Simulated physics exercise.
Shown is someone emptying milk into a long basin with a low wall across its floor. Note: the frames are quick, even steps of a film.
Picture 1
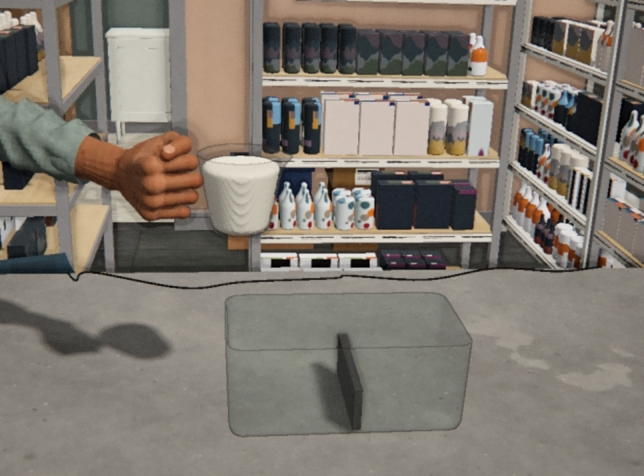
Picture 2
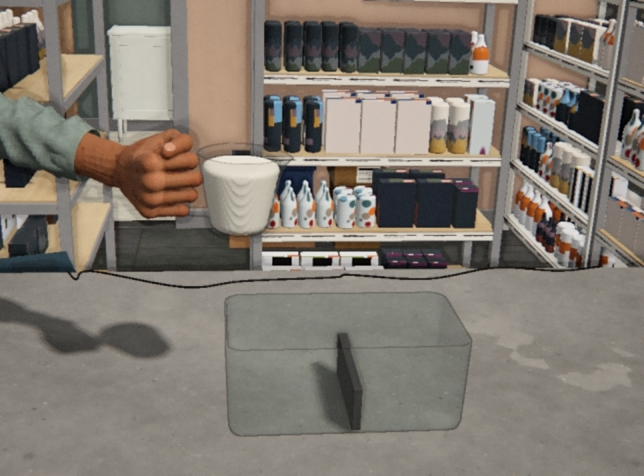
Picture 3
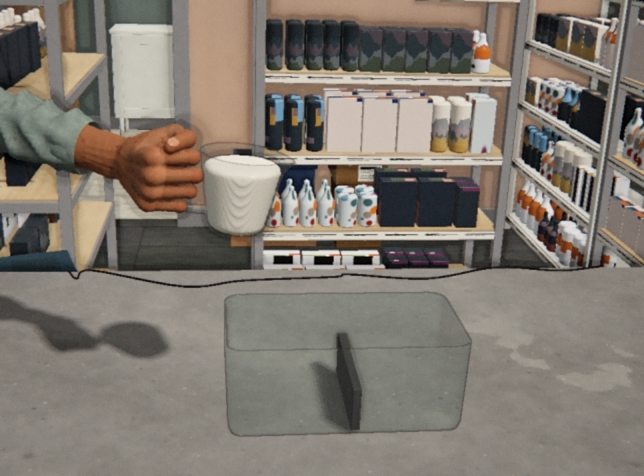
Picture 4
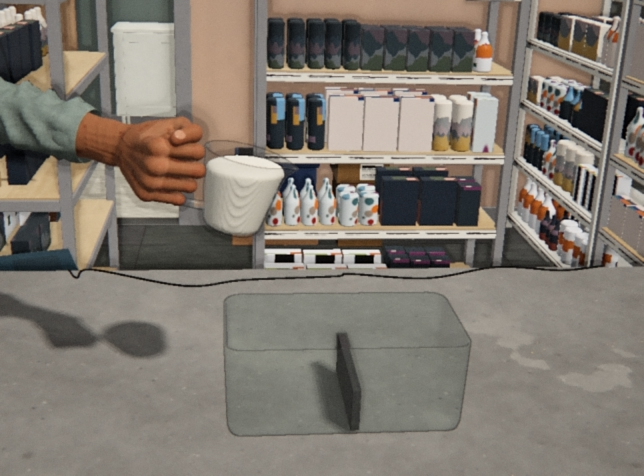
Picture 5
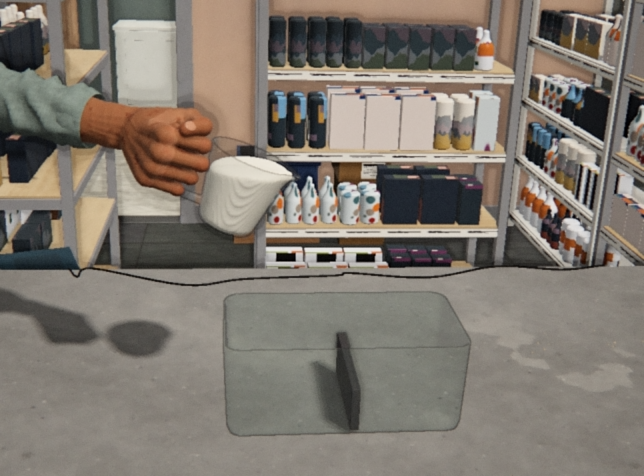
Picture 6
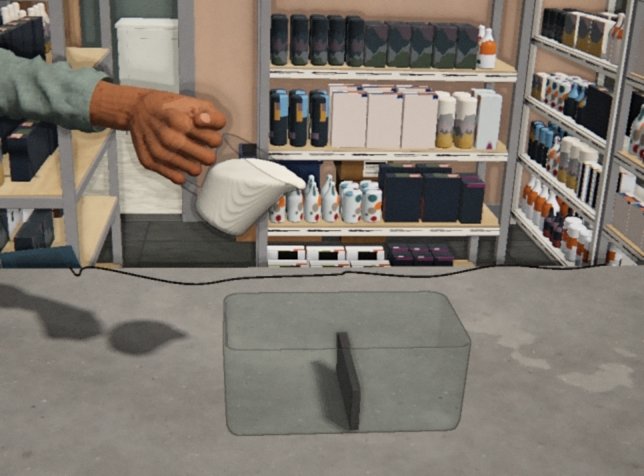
A hand at the left holds a pale cup nearly upright above a clear, divided basin on a gray surface, then tilts it steadily to the right, the wrist turning until the cup leans well over, with store shelves behind.
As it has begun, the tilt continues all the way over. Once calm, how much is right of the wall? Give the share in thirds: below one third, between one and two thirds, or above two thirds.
The share is below one third.
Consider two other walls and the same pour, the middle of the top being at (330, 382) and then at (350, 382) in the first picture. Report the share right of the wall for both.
The first placement leaves close to 65 per cent, the second close to 25 per cent.
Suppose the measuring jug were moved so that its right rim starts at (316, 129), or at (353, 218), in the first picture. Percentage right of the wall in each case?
First try 70 %, second try 95 %.
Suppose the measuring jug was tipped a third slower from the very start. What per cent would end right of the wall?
I'd estimate about 25 percent ends up there.
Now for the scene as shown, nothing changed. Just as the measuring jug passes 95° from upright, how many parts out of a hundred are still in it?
40 per cent, roughly.
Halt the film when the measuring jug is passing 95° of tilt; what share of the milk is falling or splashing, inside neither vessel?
40 in a hundred.
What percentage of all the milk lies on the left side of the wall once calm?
It comes to 80 per cent or so.
A moment on, the measuring jug is tipped on its side and 40 per cent is still to pour, 13 is left of the wall and 8 right of it.
Next, the measuring jug is tipped right over and 4 per cent is still to pour, 71 is left of the wall and 13 right of it.
Then the measuring jug is tipped right over and 0 per cent is still to pour, 81 is left of the wall and 14 right of it.
Later the measuring jug is tipped right over and 0 per cent is still to pour, 82 is left of the wall and 15 right of it.
At rest 82 per cent lies left of the wall, 15 right of it and 3 outside.
